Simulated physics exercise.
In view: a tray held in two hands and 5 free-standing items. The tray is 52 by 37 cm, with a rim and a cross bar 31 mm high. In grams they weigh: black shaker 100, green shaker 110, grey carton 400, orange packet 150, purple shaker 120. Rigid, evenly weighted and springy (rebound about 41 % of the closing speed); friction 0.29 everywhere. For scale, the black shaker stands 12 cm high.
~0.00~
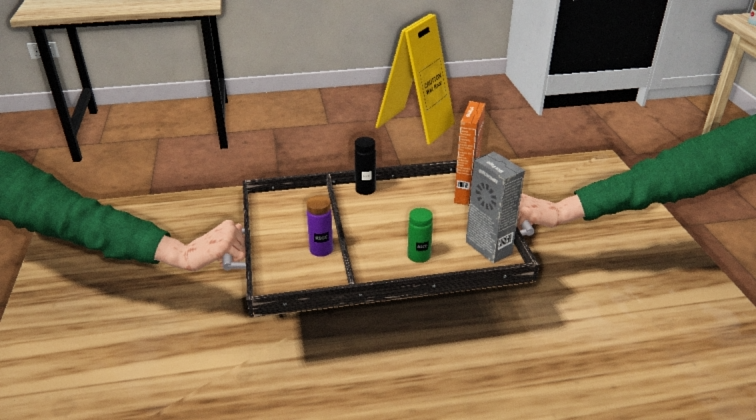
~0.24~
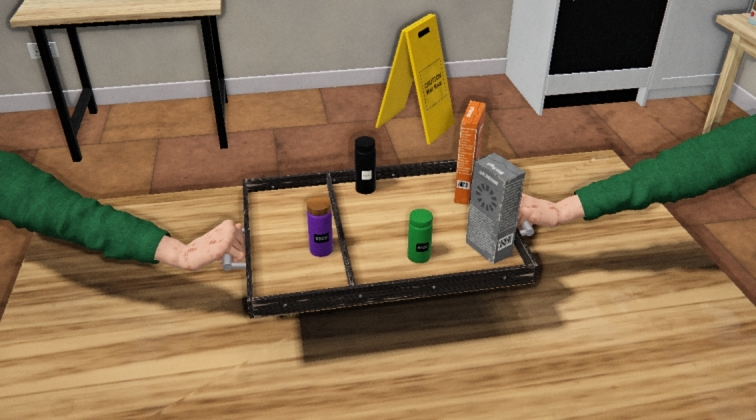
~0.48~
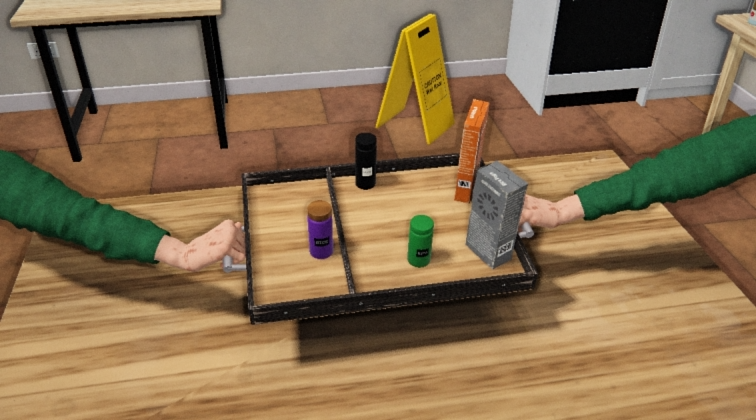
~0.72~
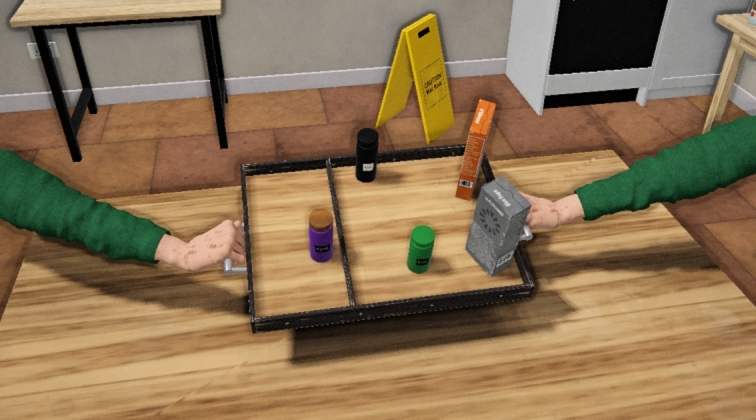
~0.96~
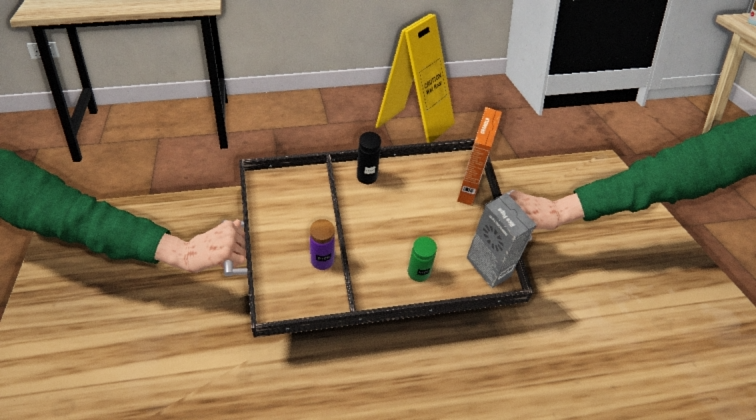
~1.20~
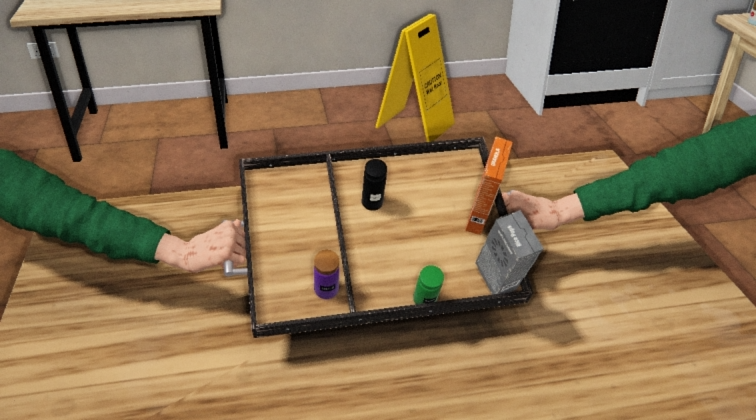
Two green-sleeved hands grip a dark-rimmed tray from either side above a wooden table in a tiled room, seen from above by a still camera. On it stand a purple shaker left of the cross bar and, to its right, black and green shakers, an orange packet and a grey carton. The hands tilt the near edge down, and the items lean and slide toward it.
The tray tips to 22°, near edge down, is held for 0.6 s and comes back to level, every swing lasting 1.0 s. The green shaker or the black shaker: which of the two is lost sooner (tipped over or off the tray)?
The latter of the two, the black shaker.
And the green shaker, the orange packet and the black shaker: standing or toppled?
The green shaker is still upright; the orange packet topples; the black shaker tips over.
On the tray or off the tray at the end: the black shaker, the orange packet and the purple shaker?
The black shaker ends off the tray; the orange packet is still on the tray; the purple shaker finishes off the tray.
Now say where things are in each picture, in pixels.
The first frame shows tray level; green shaker (420, 235); black shaker (365, 166).
The second frame shows tray at 1°, near edge down; purple shaker (320, 227); grey carton (494, 209).
The third frame shows tray at 6°, near edge down; orange packet (472, 153); purple shaker (320, 230).
The fourth frame shows tray at 16°, near edge down; grey carton (496, 228); orange packet (475, 152).
The fifth frame shows tray at 21°, near edge down; grey carton (499, 242) shifted 2 cm; purple shaker (322, 245).
The sixth frame shows tray at 22°, near edge down; green shaker (428, 287) shifted 7 cm; black shaker (374, 185) shifted 8 cm.
Around 1.50 s, tray at 22°, near edge down; black shaker shifted 25 cm near (389, 259); green shaker shifted 7 cm near (428, 287); purple shaker tipped 57° against what carries it.
Around 1.90 s, tray at 20°, near edge down; black shaker and purple shaker now off the tray; green shaker shifted 7 cm near (428, 285); orange packet tipped 11° against what carries it.
Around 2.60 s, tray level; green shaker shifted 7 cm near (429, 259); orange packet tipped 10° against what carries it; grey carton shifted 5 cm.
Finally (3.7 s), off the tray, black shaker and purple shaker; on their side or leaning hard on the tray, orange packet; not toppled but over 5 cm from the start, green shaker and grey carton. Final places as that camera would see them, green shaker near (429, 258), black shaker near (410, 403). Green shaker was never lost; black shaker went at 1.64 s.
